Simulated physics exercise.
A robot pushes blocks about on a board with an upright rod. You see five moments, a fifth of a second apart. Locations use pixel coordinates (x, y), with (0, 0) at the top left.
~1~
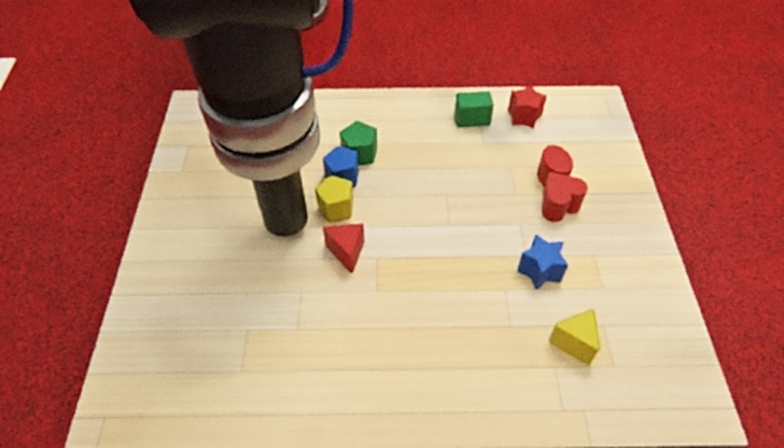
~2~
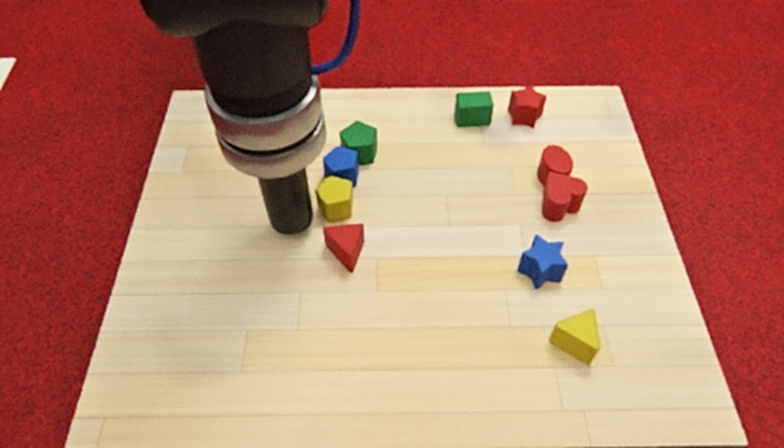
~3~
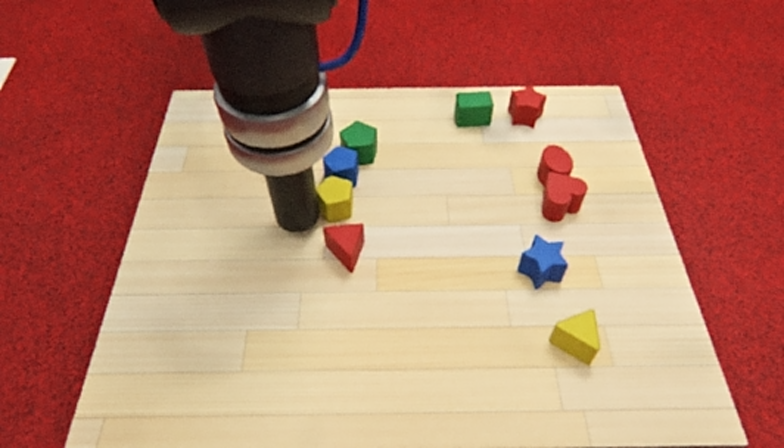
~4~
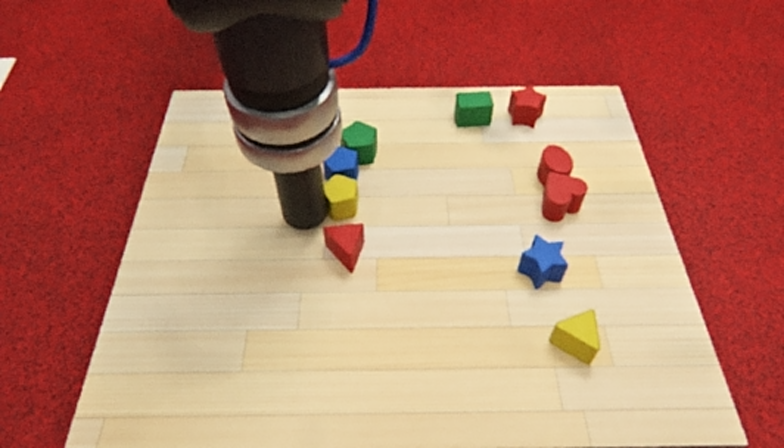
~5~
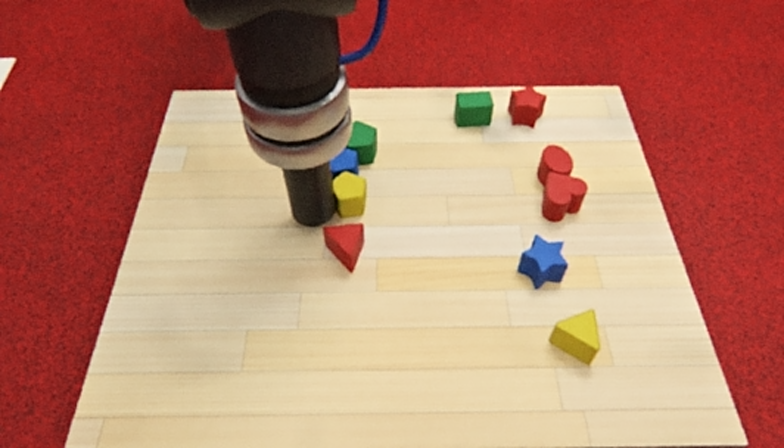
A dark upright rod on a robot arm slid slowly a short way right across the wooden board, then nudged the yellow five-sided block slightly rightward, while the red triangle below it stayed put.
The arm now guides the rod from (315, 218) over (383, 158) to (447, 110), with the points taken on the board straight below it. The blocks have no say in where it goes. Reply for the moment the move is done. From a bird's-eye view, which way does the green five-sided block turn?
My answer: Clockwise.
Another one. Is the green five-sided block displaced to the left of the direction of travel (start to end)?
I believe so.
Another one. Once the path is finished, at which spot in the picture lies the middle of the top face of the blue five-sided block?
Its top middle will sit at (358, 119).
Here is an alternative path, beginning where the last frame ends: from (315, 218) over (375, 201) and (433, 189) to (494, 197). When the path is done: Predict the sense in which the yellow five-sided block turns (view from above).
The yellow five-sided block rotates counterclockwise.
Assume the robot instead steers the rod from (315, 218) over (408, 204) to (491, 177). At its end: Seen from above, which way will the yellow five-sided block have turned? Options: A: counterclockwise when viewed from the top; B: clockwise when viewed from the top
The answer is A.
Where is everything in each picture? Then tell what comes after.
The first picture shows lower end of the rod (286, 219), tops of blocks, blue five-sided block (341, 158), yellow five-sided block (334, 189), green five-sided block (359, 133), green rectangle (475, 98), red star (529, 96).
The second picture shows rod (291, 217), blocks as before.
The third picture shows rod (298, 215), blocks as before.
The fourth picture shows rod (305, 212), yellow five-sided block (340, 188).
The fifth picture shows rod (314, 209), blue five-sided block (341, 158), yellow five-sided block (348, 185), green five-sided block (359, 133), green rectangle (475, 98), red star (529, 96).
On the path given first. One third of the way, rod (360, 167); blue five-sided block (352, 131), turned 70° anticlockwise; yellow five-sided block (394, 168), turned 60° clockwise; green five-sided block (366, 110), turned 35° clockwise.
Two thirds of the way, rod (405, 132); blue five-sided block (358, 119), turned 100° anticlockwise; yellow five-sided block (397, 167), turned 70° clockwise; green five-sided block (367, 97), turned 25° clockwise.
At the end, rod (448, 101); blue five-sided block (358, 119), turned 100° anticlockwise; yellow five-sided block (397, 167), turned 70° clockwise; green five-sided block (367, 97), turned 25° clockwise; green rectangle (486, 96), turned 25° clockwise; red star not moved.
